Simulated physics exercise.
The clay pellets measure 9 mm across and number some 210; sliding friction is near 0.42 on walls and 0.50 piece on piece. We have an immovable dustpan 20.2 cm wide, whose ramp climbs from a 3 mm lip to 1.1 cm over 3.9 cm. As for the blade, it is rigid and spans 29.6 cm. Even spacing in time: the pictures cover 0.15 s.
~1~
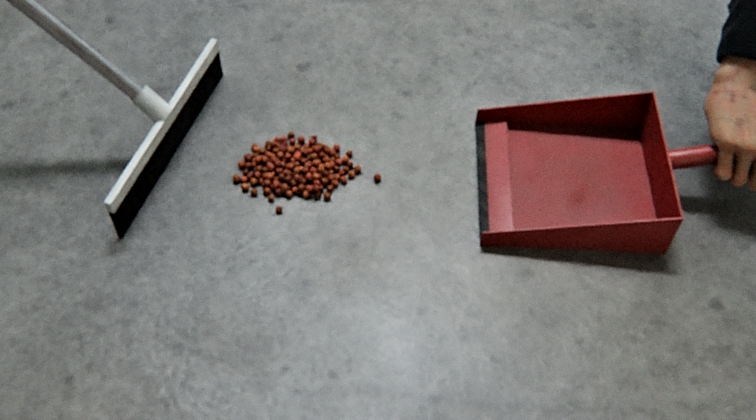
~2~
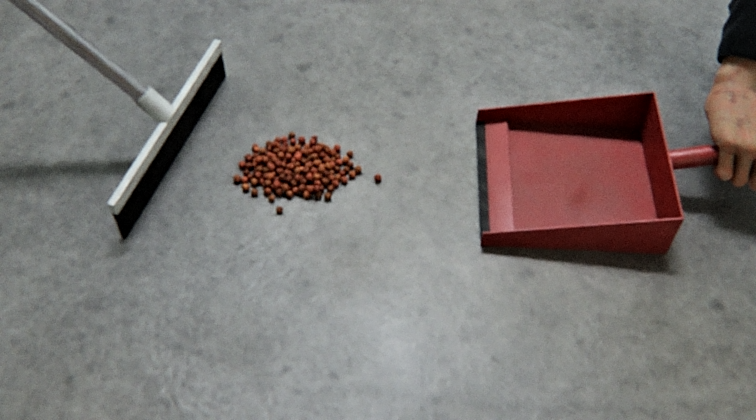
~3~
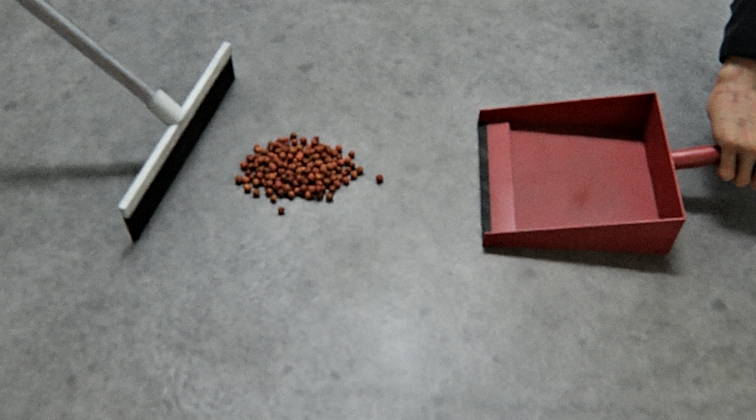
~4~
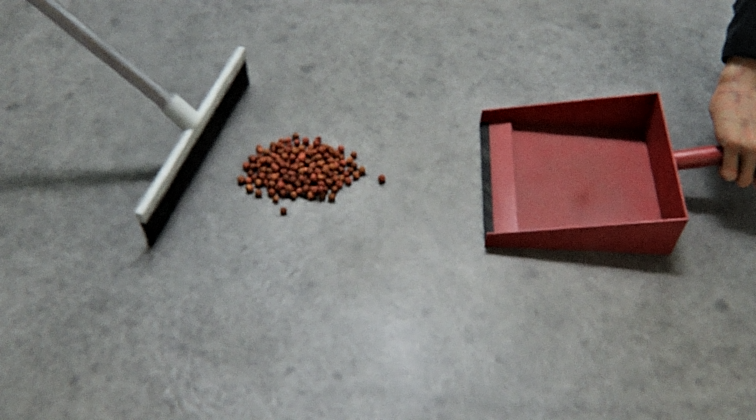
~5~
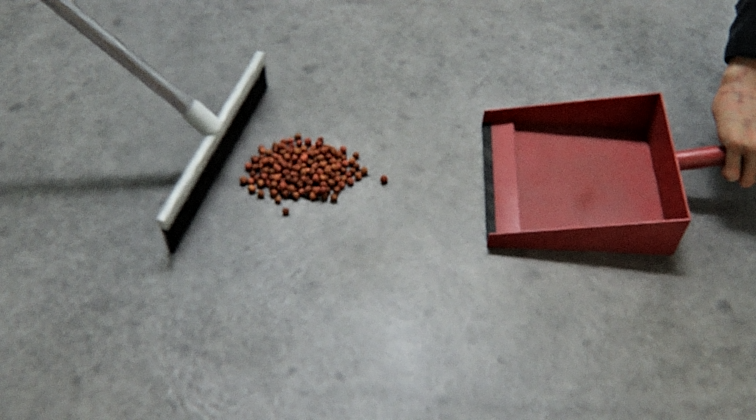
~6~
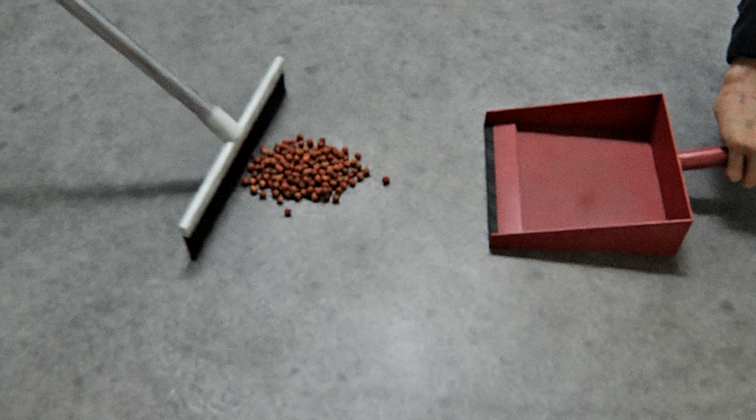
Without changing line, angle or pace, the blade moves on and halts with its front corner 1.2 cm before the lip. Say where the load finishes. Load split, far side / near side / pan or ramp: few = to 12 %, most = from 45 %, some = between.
Split - far side: Few, near side: Some, pan: Some.
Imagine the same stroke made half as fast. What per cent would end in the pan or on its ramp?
About 25 per cent.
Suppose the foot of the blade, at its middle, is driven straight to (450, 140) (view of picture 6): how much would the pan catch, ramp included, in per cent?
Some 15 per cent.
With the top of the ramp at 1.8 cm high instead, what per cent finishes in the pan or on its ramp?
About 20 %.
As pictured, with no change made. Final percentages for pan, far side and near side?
Result in %: Far side 0, near side 30, pan 25.
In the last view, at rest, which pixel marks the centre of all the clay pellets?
(490, 224).
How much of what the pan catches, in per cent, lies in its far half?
I'd put it at around 20 per cent.
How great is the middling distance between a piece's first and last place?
I'd say near 24 cm.
Then, 0.18 s after the last picture, middle of the blade 18 cm from the lip; 0 % over the lip, far side 0 %, near side 5 %.
Then, 0.30 s after the last picture, middle of the blade 8 cm from the lip; 0 % over the lip, far side 0 %, near side 20 %.
Then, 0.54 s after the last picture, middle of the blade 5 cm from the lip; 25 % over the lip, far side 0 %, near side 30 %.
In the end, far side 0 %, near side 30 %, pan 25 %, in front of the lip or behind the blade 45 %.
